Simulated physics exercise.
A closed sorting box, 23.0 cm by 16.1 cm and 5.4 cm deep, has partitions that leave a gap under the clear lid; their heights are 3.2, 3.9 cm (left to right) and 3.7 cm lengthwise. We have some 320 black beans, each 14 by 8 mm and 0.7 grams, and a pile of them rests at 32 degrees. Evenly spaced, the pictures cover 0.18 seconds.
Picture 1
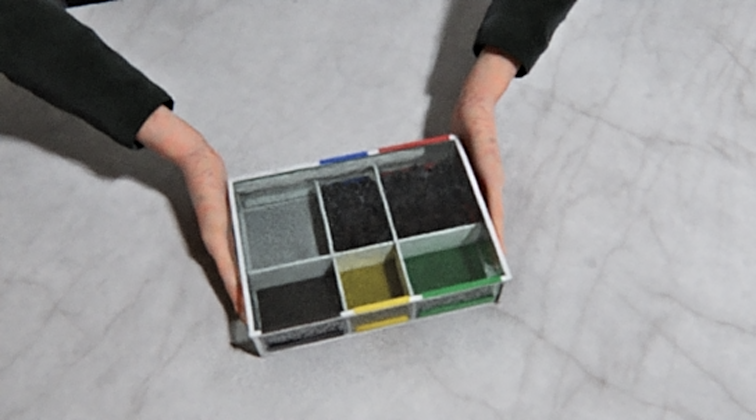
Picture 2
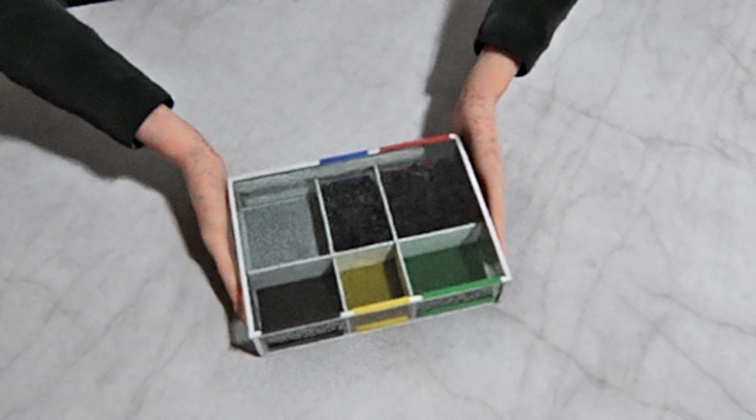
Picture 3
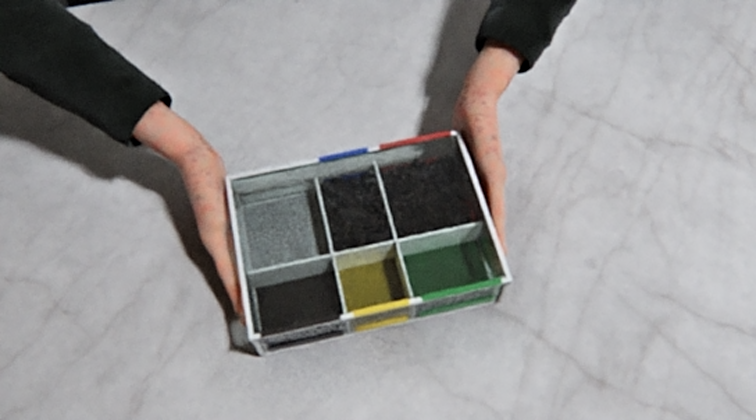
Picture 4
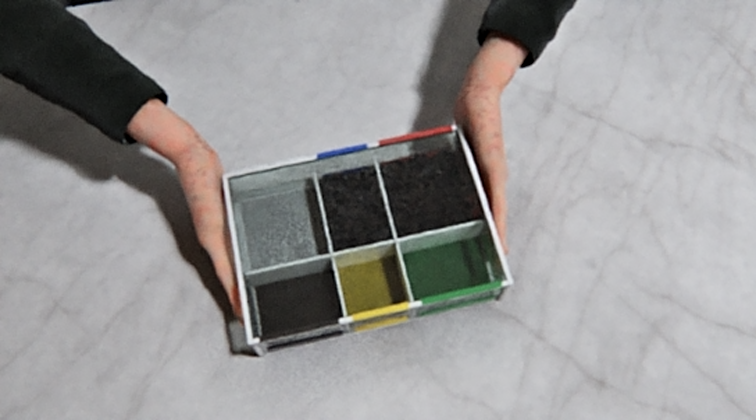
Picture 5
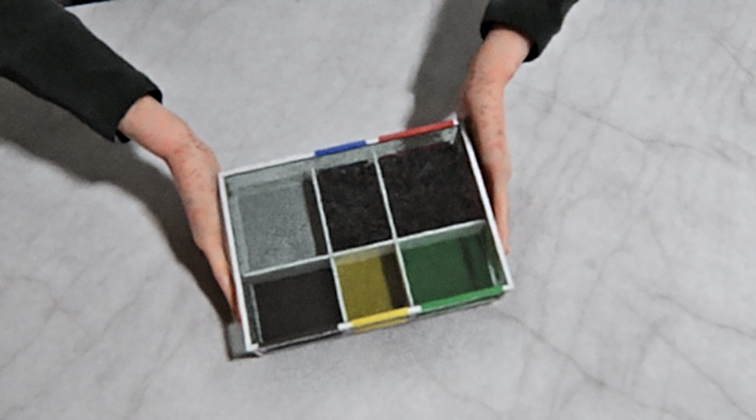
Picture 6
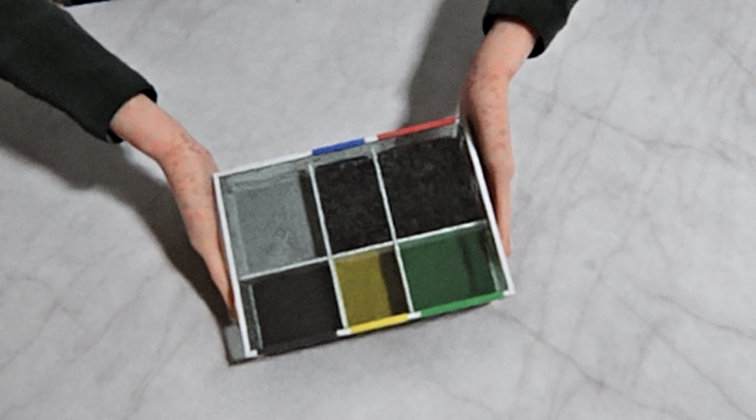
Two hands gradually tilting a clear-lidded divided box down toward its near left corner over pale marble, dark contents barely shifting.
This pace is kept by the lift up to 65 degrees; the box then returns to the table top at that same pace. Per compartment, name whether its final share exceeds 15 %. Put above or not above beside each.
In the end red: Passes the mark; blue: Passes the mark; green: Misses the mark; yellow: Misses the mark; white: Misses the mark; black: Misses the mark.
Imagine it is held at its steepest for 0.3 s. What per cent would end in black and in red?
Final amounts, black 5% and red 50%.
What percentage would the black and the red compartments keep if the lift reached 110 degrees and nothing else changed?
Then the black compartment would keep 20 per cent and the red one 35 per cent.
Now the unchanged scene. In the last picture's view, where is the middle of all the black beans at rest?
My guess is close to (402, 236).
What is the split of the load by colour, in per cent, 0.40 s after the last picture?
Red 60, blue 35, green 5, yellow 0, white 0, black 0.
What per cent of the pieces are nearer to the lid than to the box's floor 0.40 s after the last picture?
Something like 40 percent of the pieces.
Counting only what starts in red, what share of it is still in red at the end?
That comes out at about 80 percent.
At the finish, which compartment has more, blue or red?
Red.
Then, 0.40 s after the last picture, tilt 64 degrees; red 60 %, blue 35 %, green 5 %.
Then, 0.67 s after the last picture, tilt 25 degrees; red 50 %, blue 30 %, green 10 %, yellow 5 %, black 5 %.
Then, 1.04 s after the last picture, tilt 0 degrees; red 50 %, blue 30 %, green 10 %, yellow 5 %, black 5 %.
In the end, red 50 %, blue 30 %, green 10 %, yellow 5 %, white 0 %, black 5 %.
